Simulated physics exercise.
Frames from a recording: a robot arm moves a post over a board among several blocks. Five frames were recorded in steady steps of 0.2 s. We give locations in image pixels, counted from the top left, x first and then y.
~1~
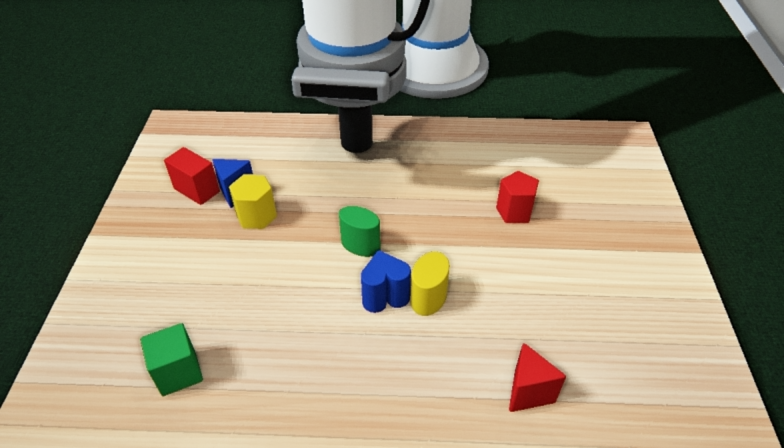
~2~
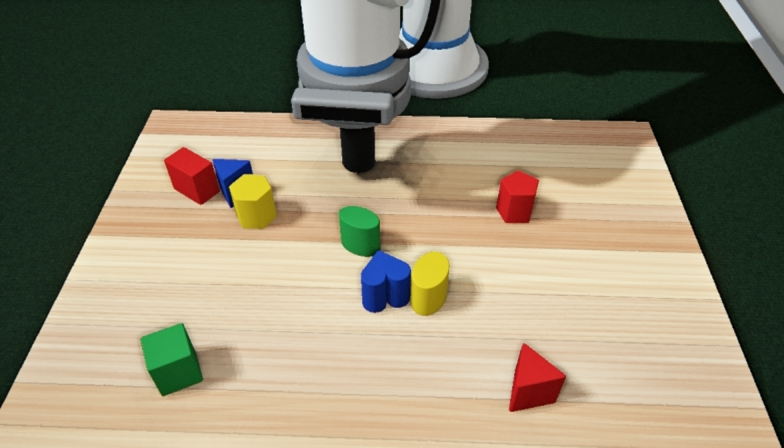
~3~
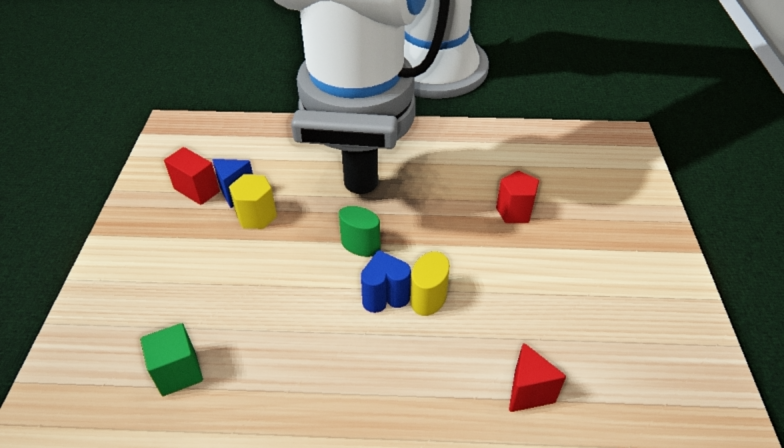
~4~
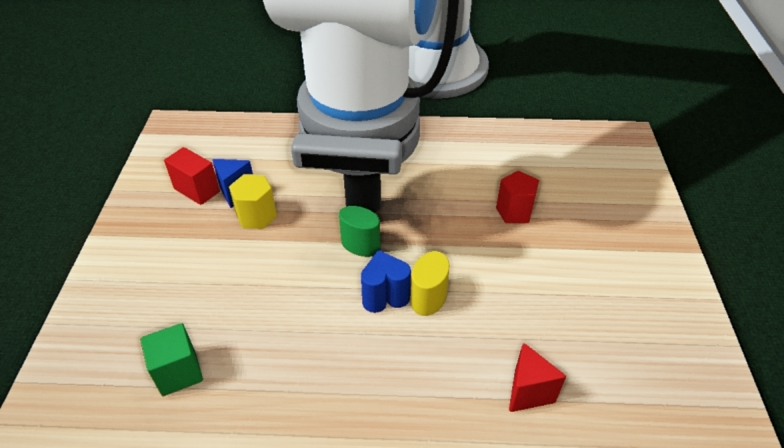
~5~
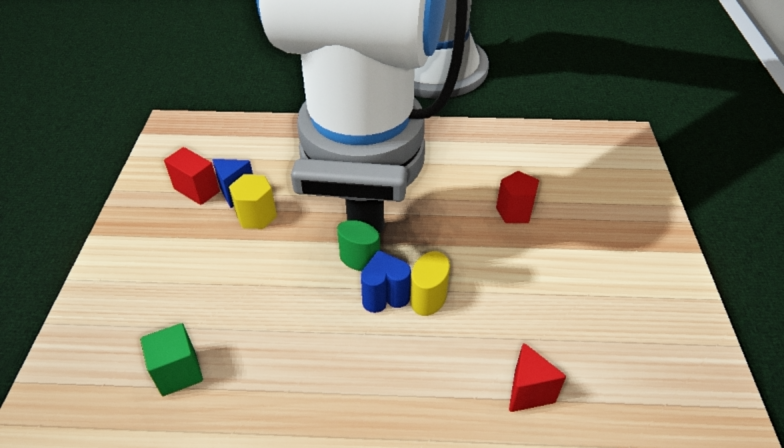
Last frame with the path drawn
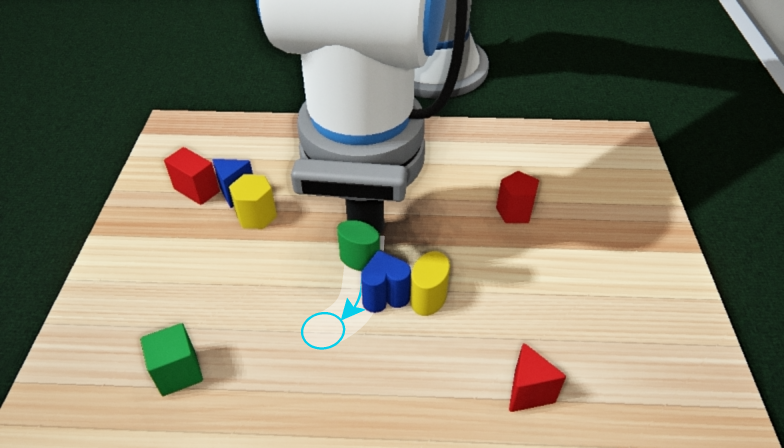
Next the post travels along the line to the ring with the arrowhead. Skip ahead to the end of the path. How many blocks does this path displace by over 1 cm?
Once the path ends, two blocks will have shifted.
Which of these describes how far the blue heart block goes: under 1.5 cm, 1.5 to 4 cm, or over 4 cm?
Band: 1.5 to 4 cm.
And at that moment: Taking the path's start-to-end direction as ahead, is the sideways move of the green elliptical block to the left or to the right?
Facing from start to end, it shifts right.
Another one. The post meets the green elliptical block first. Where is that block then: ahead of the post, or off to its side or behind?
The block stays ahead.
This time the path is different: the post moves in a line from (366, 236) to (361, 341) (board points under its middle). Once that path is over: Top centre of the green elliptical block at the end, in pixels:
It is going to be at (322, 291).
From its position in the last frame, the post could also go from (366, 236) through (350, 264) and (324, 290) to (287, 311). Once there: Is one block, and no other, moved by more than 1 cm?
Yes, it checks out.
Drawn move, from (366, 236) via (363, 268) and (357, 303), ending at (323, 330).
What follows on the original path. One third of the way, post (363, 258); green elliptical block (342, 262).
Two thirds of the way, post (356, 294); green elliptical block (320, 289), turned 50° clockwise; blue heart block (393, 285); yellow elliptical block (435, 271), turned 15° anticlockwise.
At the end, post (322, 321); green elliptical block (280, 306), turned 70° clockwise; blue heart block (393, 285); yellow elliptical block (435, 271), turned 15° anticlockwise.
